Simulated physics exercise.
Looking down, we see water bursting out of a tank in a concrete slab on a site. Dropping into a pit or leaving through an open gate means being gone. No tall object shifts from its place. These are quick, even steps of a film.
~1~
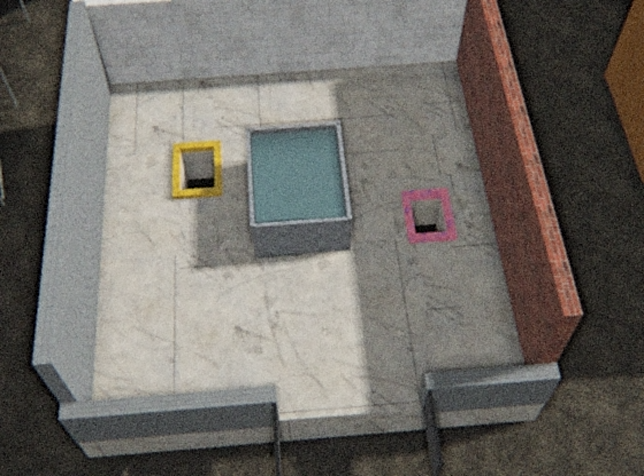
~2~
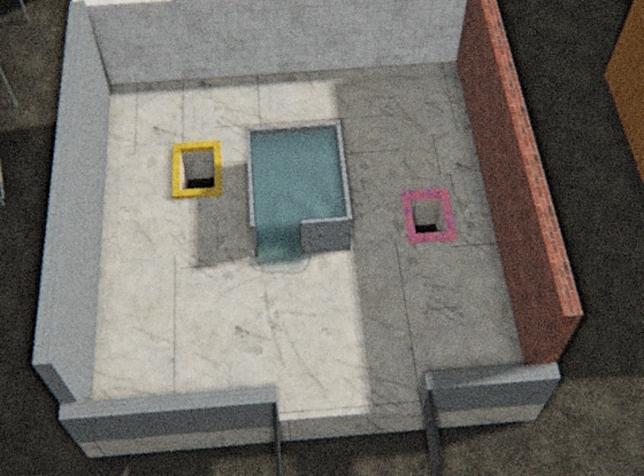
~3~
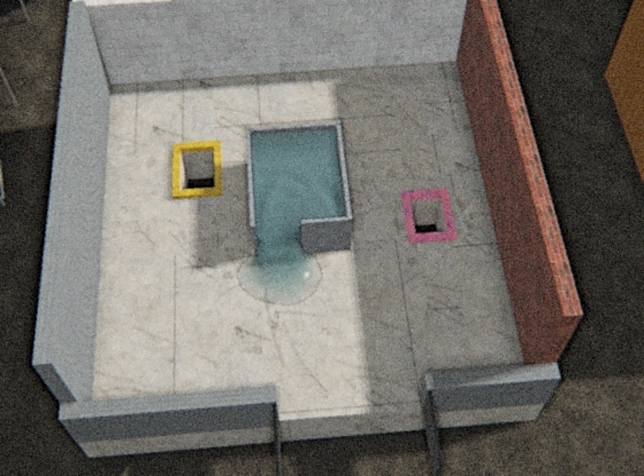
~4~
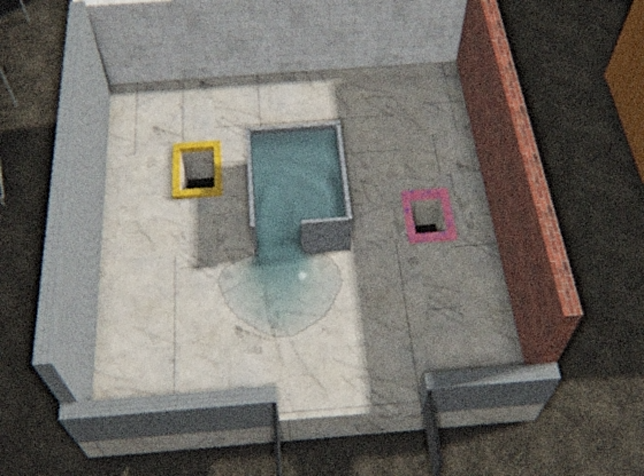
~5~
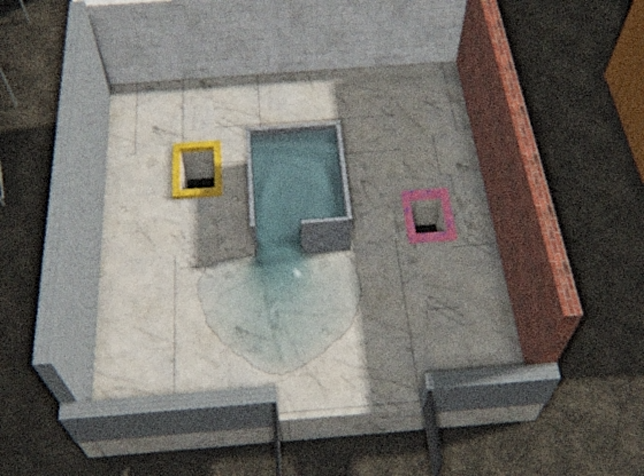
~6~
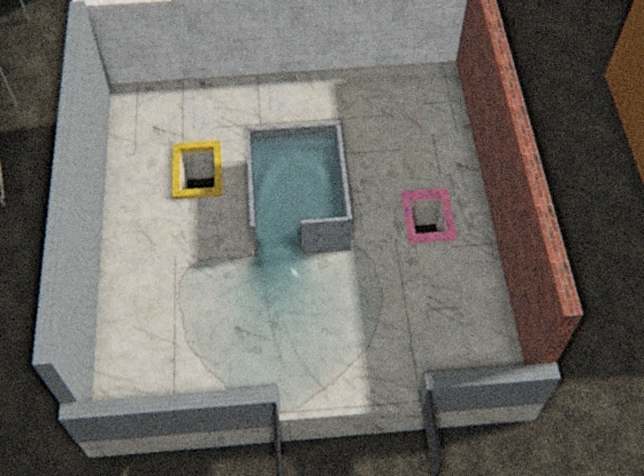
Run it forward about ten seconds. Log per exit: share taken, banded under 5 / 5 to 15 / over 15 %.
The gate ends up high - past fifteen per cent, the yellow pit ends up low - beneath five per cent, the pink pit ends up low - beneath five per cent.
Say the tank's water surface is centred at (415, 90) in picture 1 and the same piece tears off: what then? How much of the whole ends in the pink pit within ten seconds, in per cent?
Share in the pink pit - 20 in a hundred.
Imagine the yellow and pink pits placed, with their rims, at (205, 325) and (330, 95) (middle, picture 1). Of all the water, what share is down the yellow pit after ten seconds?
Yellow: 6 %.
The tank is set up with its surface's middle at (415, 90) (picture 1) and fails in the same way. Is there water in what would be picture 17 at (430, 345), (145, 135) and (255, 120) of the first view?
In sequence: Inundated, next unflooded, then unflooded.
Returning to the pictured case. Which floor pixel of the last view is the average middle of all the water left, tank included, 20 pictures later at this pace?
My guess is about (256, 278).
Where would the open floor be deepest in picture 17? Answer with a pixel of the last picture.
Pointing at (104, 419).
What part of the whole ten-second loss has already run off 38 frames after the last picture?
By my reckoning, 80 %.
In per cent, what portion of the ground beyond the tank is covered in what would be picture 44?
Roughly 55 percent.
A moment on, water covers 25 % of the floor; the gate 4 %, the yellow pit 0 %, the pink pit 0 %.
Next, water covers 25 % of the floor; the gate 13 %, the yellow pit 0 %, the pink pit 0 %.
Then, water covers 35 % of the floor; the gate 22 %, the yellow pit 0 %, the pink pit 0 %.
Later, water covers 55 % of the floor; the gate 32 %, the yellow pit 0 %, the pink pit 0 %.
In the end, water covers 70 % of the floor; the gate 40 %, the yellow pit 0 %, the pink pit 0 %.
